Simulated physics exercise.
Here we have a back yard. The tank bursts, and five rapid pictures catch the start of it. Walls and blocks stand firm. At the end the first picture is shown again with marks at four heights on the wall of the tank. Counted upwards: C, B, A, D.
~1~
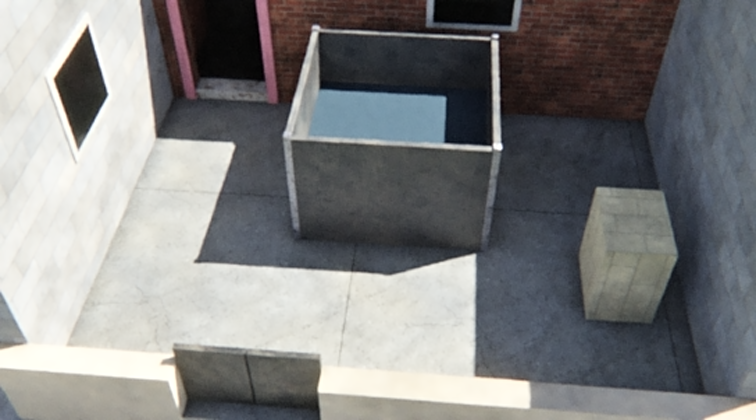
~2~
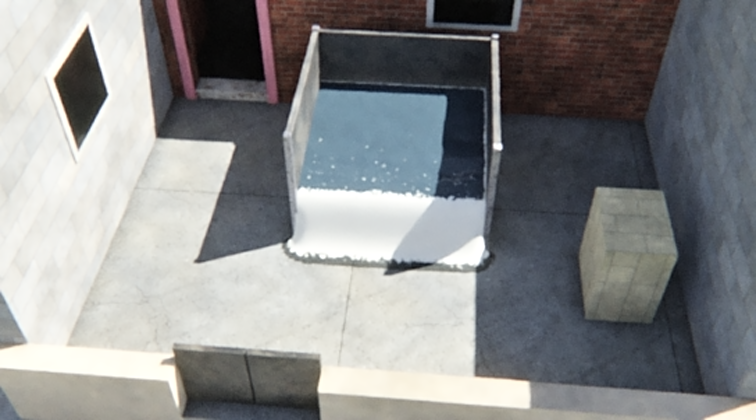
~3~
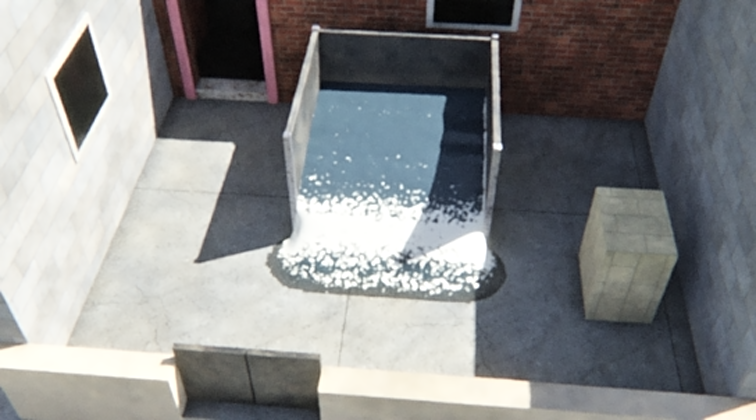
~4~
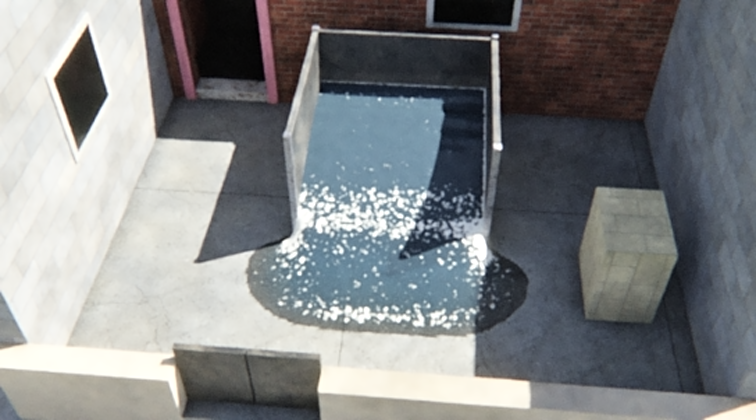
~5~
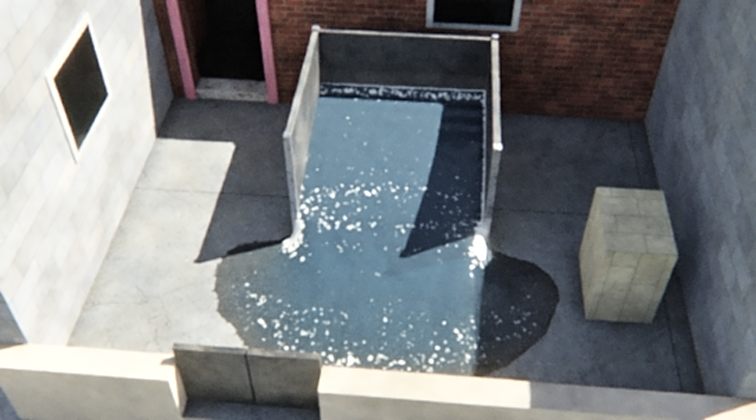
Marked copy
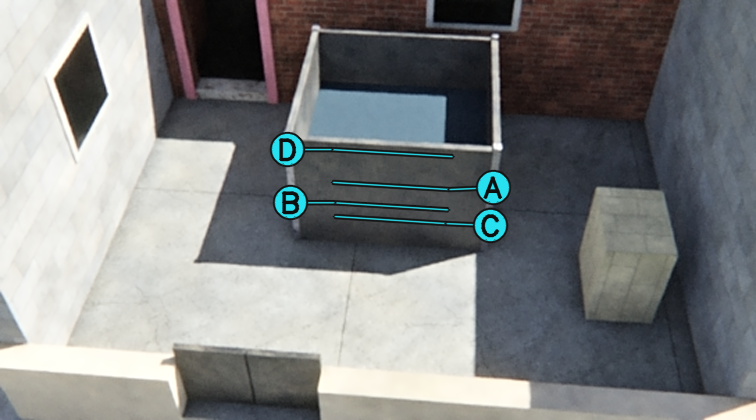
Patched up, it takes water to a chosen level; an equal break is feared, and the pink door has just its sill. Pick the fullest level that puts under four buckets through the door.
I would pick level B.
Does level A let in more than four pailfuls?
Yes, it does.
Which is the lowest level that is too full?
A it is.
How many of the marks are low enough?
Two.
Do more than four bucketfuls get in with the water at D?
Yes, that goes wrong.
On the marked copy, A at (391, 185); B at (390, 206); C at (390, 220); D at (391, 153); from the bottom up C, B, A, D.
For level A, about 10 bucketfuls get in.
For level B, a bucket or two gets in.
For level C, nothing gets over.
For level D, dozens of bucketfuls pour in.
